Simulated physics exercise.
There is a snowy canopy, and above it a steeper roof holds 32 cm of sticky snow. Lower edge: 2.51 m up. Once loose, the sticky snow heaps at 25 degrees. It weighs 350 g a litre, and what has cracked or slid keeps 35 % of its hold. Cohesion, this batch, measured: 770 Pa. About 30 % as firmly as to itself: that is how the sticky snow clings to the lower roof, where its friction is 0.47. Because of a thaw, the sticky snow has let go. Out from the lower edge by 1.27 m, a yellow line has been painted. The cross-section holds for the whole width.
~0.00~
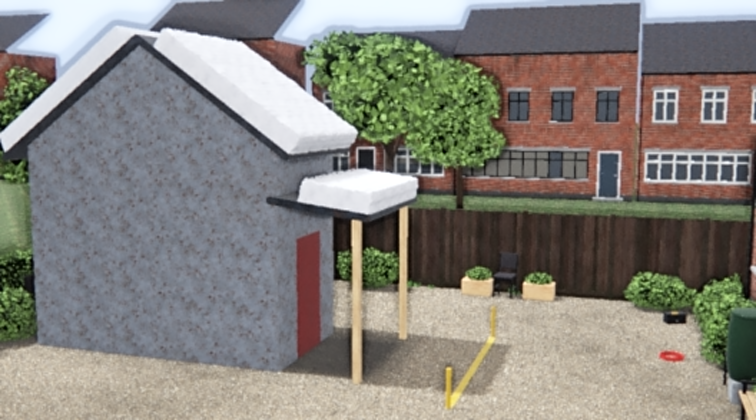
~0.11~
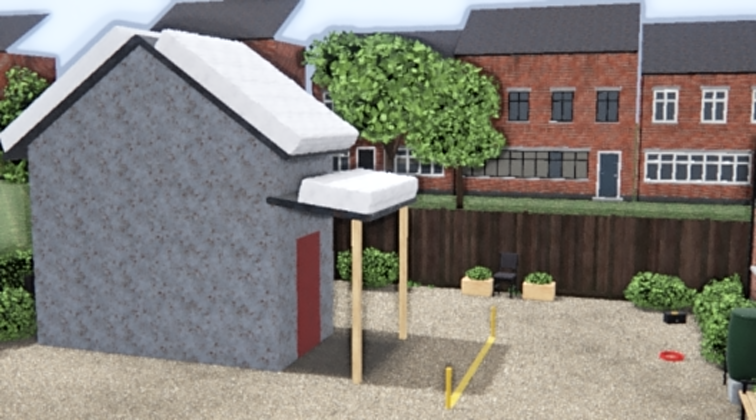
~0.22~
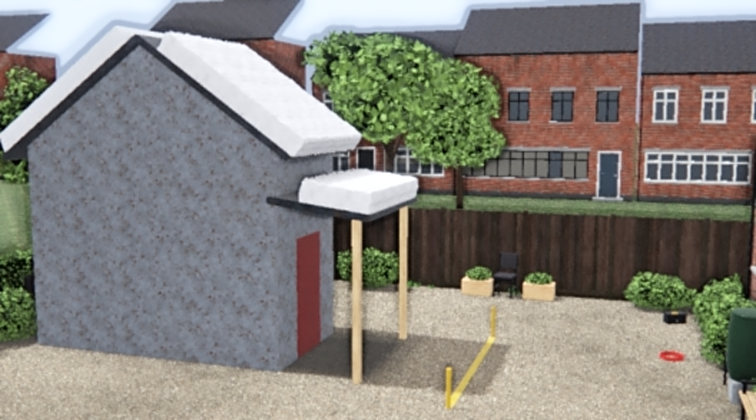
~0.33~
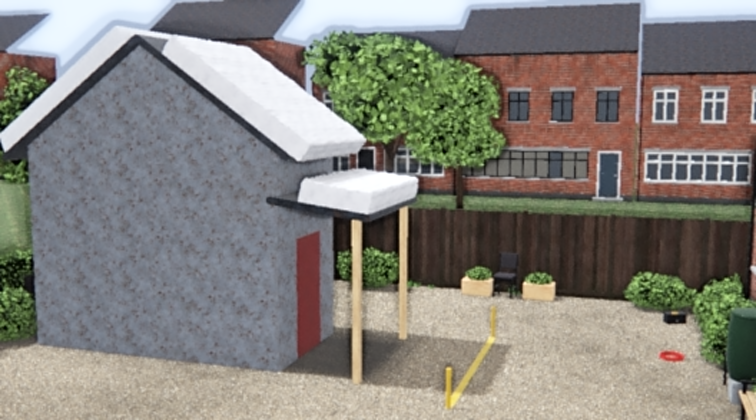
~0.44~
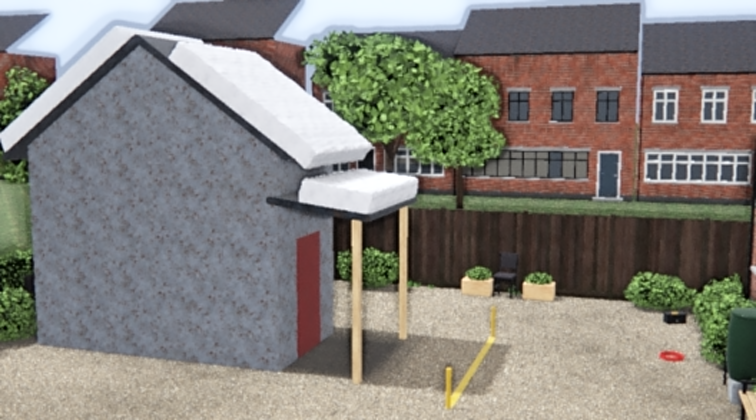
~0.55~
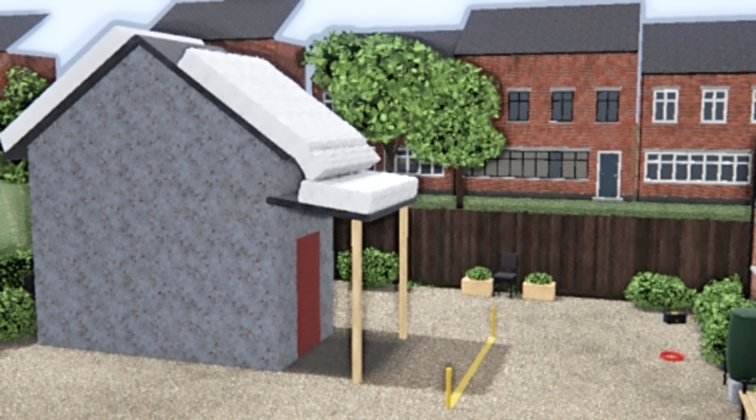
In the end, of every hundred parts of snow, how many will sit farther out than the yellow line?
Near 32 out of 100.
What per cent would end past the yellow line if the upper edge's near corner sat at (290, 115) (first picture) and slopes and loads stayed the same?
In that case it would be around 55 percent.
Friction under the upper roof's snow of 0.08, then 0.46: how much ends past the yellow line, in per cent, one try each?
In that order: 45 %, 6 %.
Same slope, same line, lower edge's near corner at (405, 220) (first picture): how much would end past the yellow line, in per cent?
About 12 per cent.
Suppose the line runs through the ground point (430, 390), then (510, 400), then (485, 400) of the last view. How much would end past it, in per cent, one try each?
45 %, then 10 %, then 20 %.
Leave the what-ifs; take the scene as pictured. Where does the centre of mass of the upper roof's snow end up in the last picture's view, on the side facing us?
Near face, approx. (434, 329).
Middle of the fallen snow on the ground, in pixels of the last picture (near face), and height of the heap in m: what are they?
Middle around (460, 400); height roughly 0.4 m.
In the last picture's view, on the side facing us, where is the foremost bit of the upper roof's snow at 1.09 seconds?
Close to pixel (387, 193).
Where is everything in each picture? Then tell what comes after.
Foremost bit of the sticky snow at (291, 129), in the first frame.
Foremost bit of the sticky snow at (292, 130), its middle shifted 1.9 cm, in the second frame.
Foremost bit of the sticky snow at (295, 132), its middle shifted 7.9 cm, 3 % of it past the upper edge, in one piece, in the third frame.
Foremost bit of the sticky snow at (301, 159), its middle shifted 18 cm, 7 % of it past the upper edge, in one piece, in the fourth frame.
Foremost bit of the sticky snow at (308, 146), its middle shifted 33 cm, 12 % of it past the upper edge, in one piece, in the fifth frame.
Foremost bit of the sticky snow at (317, 162), its middle shifted 52 cm, 19 % of it past the upper edge, cracking, in the sixth frame.
After 1.09 s, none is below the lower edge and 0 % is past the line.
After 1.73 s, 33 % is below the lower edge and 4 % is past the line.
After 2.36 s, 64 % is below the lower edge and 29 % is past the line.
After 3.00 s, 64 % is below the lower edge and 32 % is past the line.
After 3.30 s, 64 % is below the lower edge and 32 % is past the line.
